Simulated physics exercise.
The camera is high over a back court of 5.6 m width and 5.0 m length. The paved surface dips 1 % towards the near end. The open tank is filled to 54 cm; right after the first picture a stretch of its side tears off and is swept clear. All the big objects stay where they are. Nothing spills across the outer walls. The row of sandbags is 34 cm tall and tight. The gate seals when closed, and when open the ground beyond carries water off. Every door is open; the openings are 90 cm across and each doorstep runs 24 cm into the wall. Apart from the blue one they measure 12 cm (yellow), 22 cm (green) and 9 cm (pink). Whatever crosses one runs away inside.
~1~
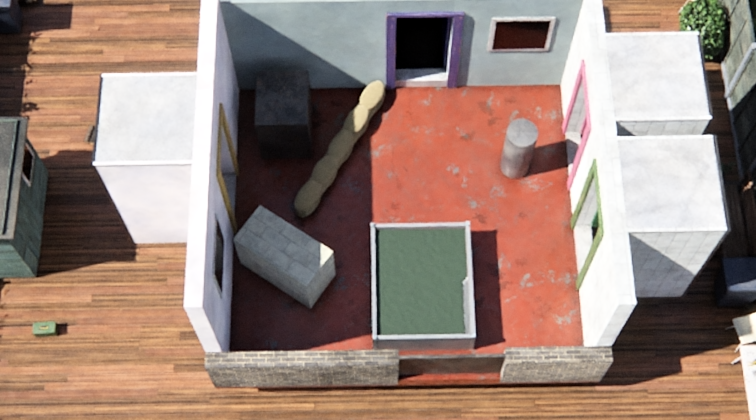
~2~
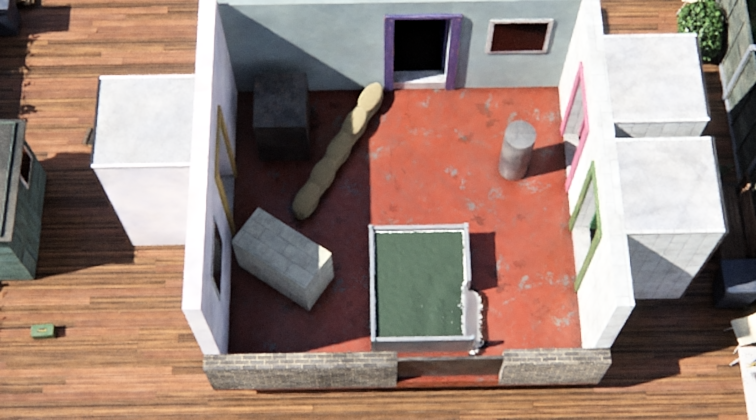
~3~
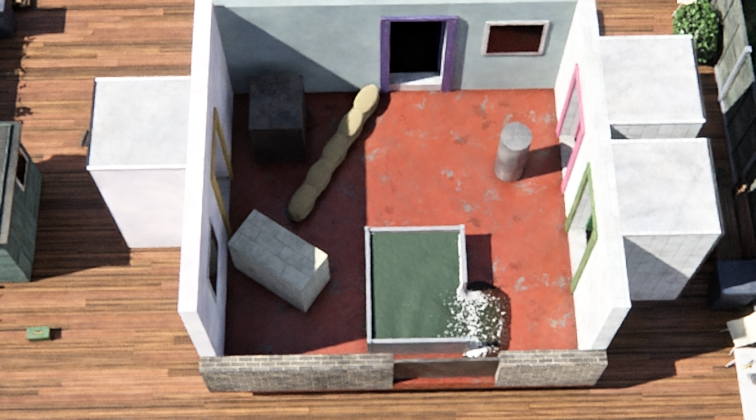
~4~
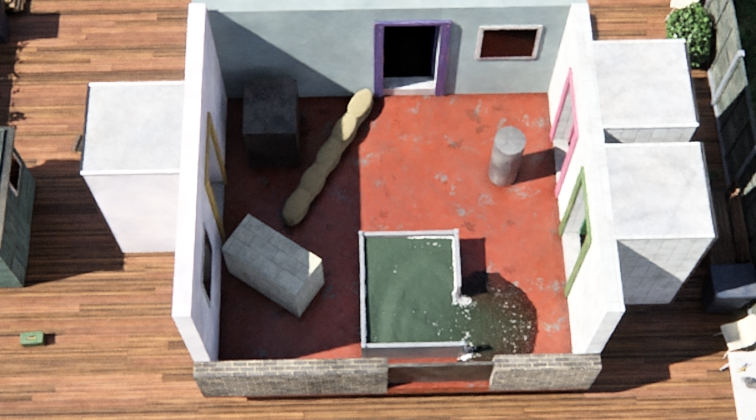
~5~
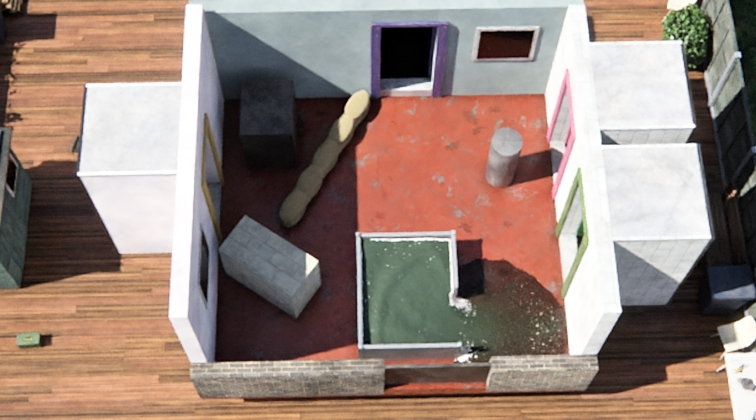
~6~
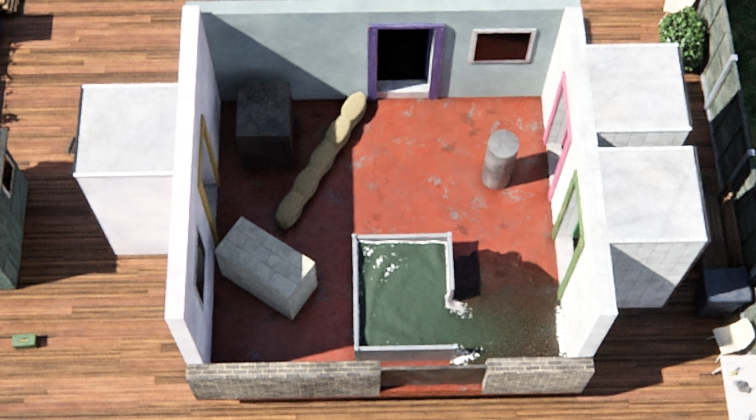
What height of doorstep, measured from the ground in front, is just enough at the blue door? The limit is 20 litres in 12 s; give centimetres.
Some 6.5 cm above the ground.
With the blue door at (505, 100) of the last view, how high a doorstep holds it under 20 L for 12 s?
About 13.0 cm.
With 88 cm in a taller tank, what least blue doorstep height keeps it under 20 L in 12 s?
Then roughly 14.0 cm.
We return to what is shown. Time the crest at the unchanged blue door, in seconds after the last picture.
Near 7.0 s.
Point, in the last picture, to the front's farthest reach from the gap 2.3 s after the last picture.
Around (542, 102).
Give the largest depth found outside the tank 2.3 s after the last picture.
About 24 cm.
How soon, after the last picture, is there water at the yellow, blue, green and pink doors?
Arrival: Yellow 7.0 s, blue 3.0 s, green 0.1 s, pink 1.1 s.
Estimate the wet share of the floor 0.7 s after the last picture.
Near 15 per cent is wet.
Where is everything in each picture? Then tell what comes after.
The open tank at (422, 281) is whole and still, 54 cm deep; the blue door at (423, 56) is dry, in the first frame.
Water pours out at (467, 318) and has run 0.3 m, to (482, 318); about 9 cm deep outside, 54 cm at the back, in the second frame.
The front is at (506, 333), 0.7 m from the gap at (463, 319); 0.7 m2 of floor is wet, 54 cm left at the back, in the third frame.
The gap is at (457, 324), the front 1.2 m out at (530, 341); the back of the open tank holds 53 cm, in the fourth frame.
Water pours out at (454, 325) and has run 1.8 m, to (564, 334); about 5 cm deep outside, 46 cm at the back, in the fifth frame.
Water pours out at (450, 327) and has run 1.8 m, to a hidden place; about 6 cm deep outside, 45 cm at the back; the blue door at (404, 68), 4.3 m from the gap, is still 3.4 m from the nearest water, in the sixth frame.
Then, 0.7 s after the last picture water covers 15 % of the floor, deepest (46 cm) near (567, 372); it has not reached the blue door.
Then, 2.3 s after the last picture water covers 40 % of the floor, deepest (24 cm) near (566, 361); it has not reached the blue door.
Then, 11.3 s after the last picture water covers 90 % of the floor, deepest (12 cm) near (211, 379); 5 cm at the blue door, 0 litres in over its 21 cm doorstep.
At the blue door as built, the water peaked near 10 cm, 7.1 s after the last picture.
With a doorstep of 6 cm, 25 litres would have come in within the 12 s; with 8 cm, 10 litres. So under 20 litres takes about 6.5 cm.
